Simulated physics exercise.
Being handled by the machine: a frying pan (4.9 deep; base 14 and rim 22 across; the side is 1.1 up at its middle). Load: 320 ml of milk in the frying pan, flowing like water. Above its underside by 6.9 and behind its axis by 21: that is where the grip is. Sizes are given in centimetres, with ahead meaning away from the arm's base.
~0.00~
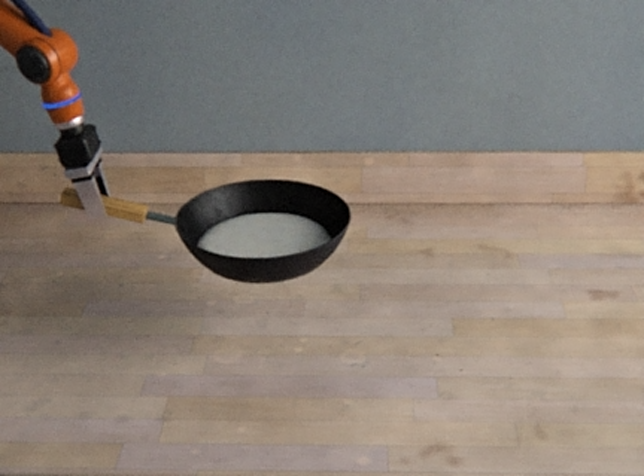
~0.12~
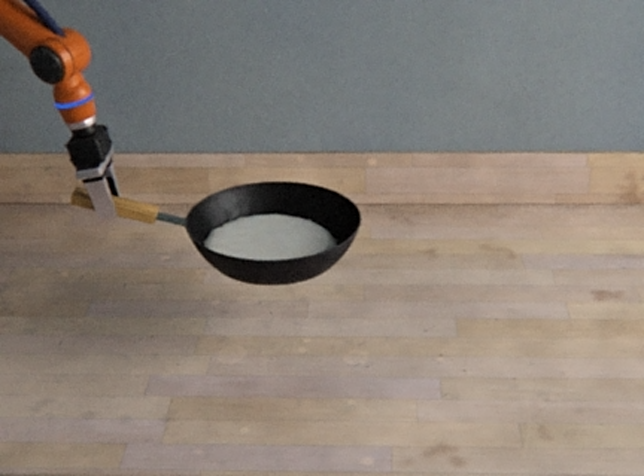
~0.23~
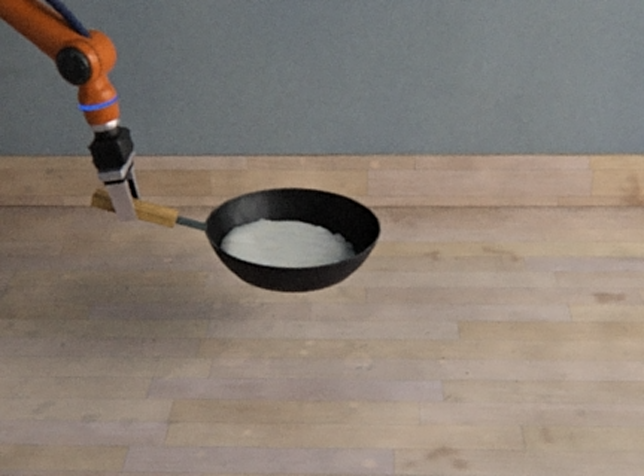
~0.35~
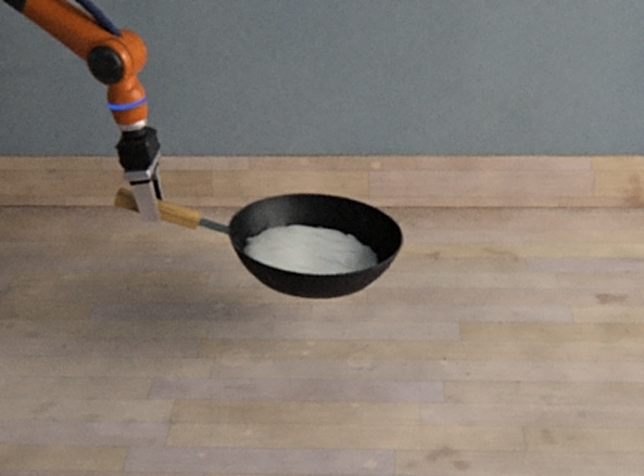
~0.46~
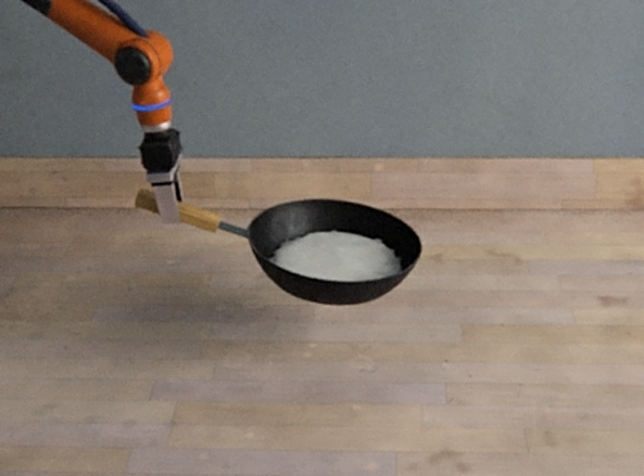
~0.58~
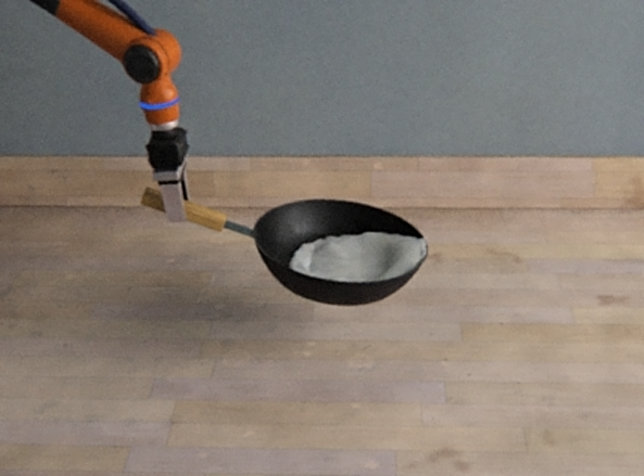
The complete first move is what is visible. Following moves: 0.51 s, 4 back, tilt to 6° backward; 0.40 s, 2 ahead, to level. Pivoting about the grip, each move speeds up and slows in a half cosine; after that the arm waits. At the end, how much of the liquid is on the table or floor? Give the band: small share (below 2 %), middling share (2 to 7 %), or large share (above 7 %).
Middling share.
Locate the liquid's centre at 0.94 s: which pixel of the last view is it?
(318, 239), roughly.
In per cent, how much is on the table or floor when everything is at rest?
The share comes out near 4 %.
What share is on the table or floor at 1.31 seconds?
My guess is close to 3 per cent.
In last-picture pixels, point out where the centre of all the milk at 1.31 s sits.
It is centred at about (294, 241).
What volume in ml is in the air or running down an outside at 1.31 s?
About 5 ml.
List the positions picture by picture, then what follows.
Frying pan middle at (264, 235), level; upper third of the milk around (264, 242), from x 195 to 330, top at y 215; 325 ml in the frying pan, in the first frame.
Frying pan middle at (274, 237), level; upper third of the milk around (249, 244), from x 205 to 335, top at y 215, in the second frame.
Frying pan middle at (293, 244), tilted 2° forward; upper third of the milk around (251, 247), from x 220 to 355, top at y 220, in the third frame.
Frying pan middle at (315, 250), tilted 5° forward; upper third of the milk around (276, 252), from x 245 to 375, top at y 225, in the fourth frame.
Frying pan middle at (333, 256), tilted 6° forward; upper third of the milk around (312, 262), from x 270 to 400, top at y 230, in the fifth frame.
Frying pan middle at (338, 257), tilted 7° forward; upper third of the milk around (398, 257), from x 290 to 425, top at y 235; 325 ml in the frying pan, in the sixth frame.
By 0.94 s, tilted 4° backward, liquid up to 17 above the table; 315 ml in the frying pan, 10 ml on the table or floor.
By 1.31 s, tilted 3° backward, liquid up to 16 above the table; 310 ml in the frying pan, 10 ml on the table or floor, 5 ml in the air or running down outside.
By 1.69 s, level, liquid up to 16 above the table; 310 ml in the frying pan, 15 ml on the table or floor.
By 2.49 s, level, liquid up to 15 above the table; 310 ml in the frying pan, 15 ml on the table or floor.
Final state, 310 ml in the frying pan, 15 ml on the table or floor. That is 4 % on the table or floor.
